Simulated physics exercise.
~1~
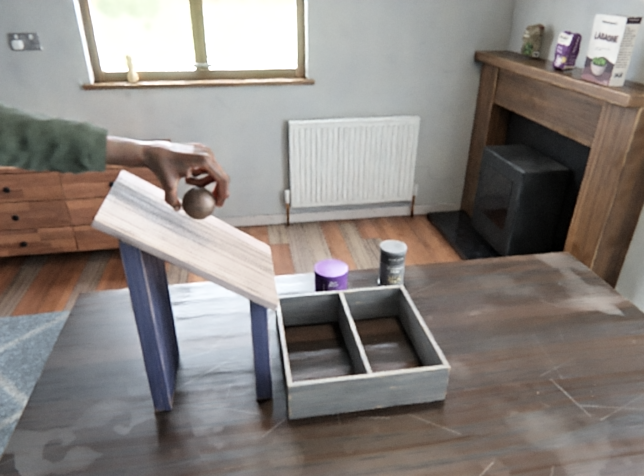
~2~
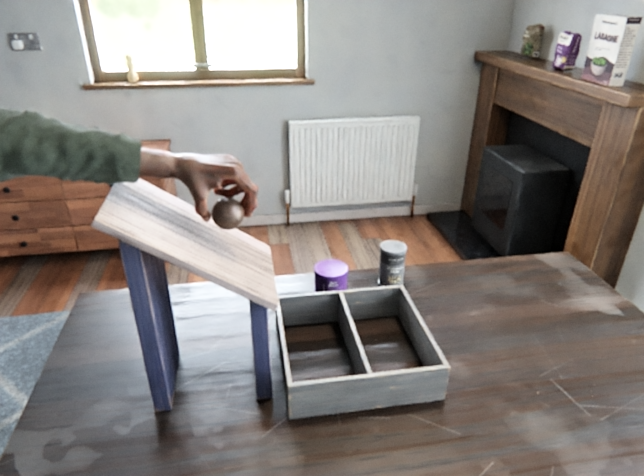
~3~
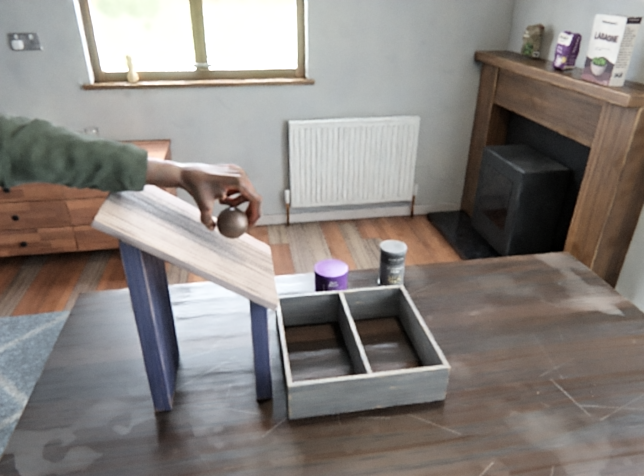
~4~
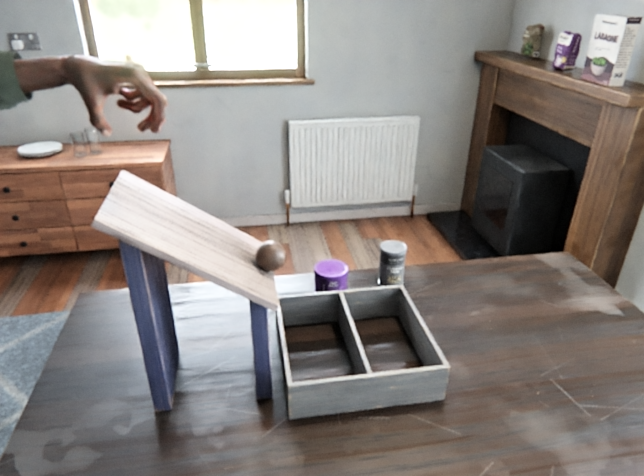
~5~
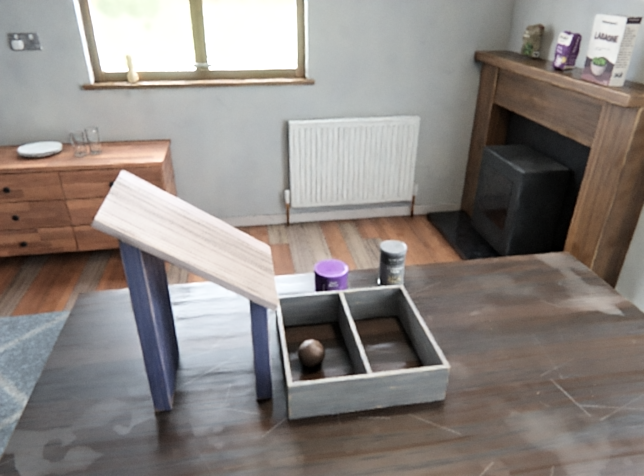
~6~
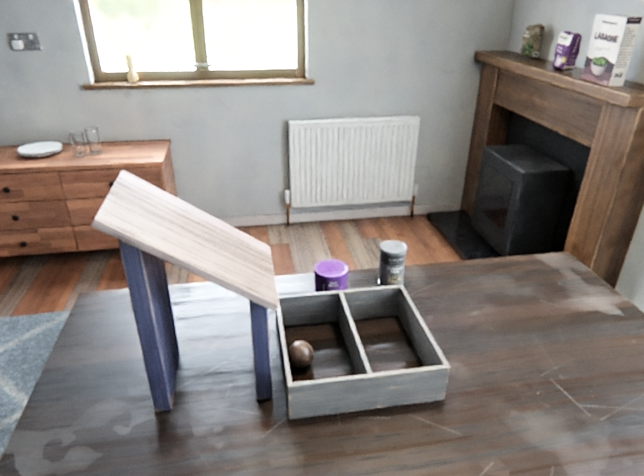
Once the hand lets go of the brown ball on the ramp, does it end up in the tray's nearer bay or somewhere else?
It ends up in the nearer bay, the one right beside the ramp. It drops in off the ramp's lower edge and is still there at the end.
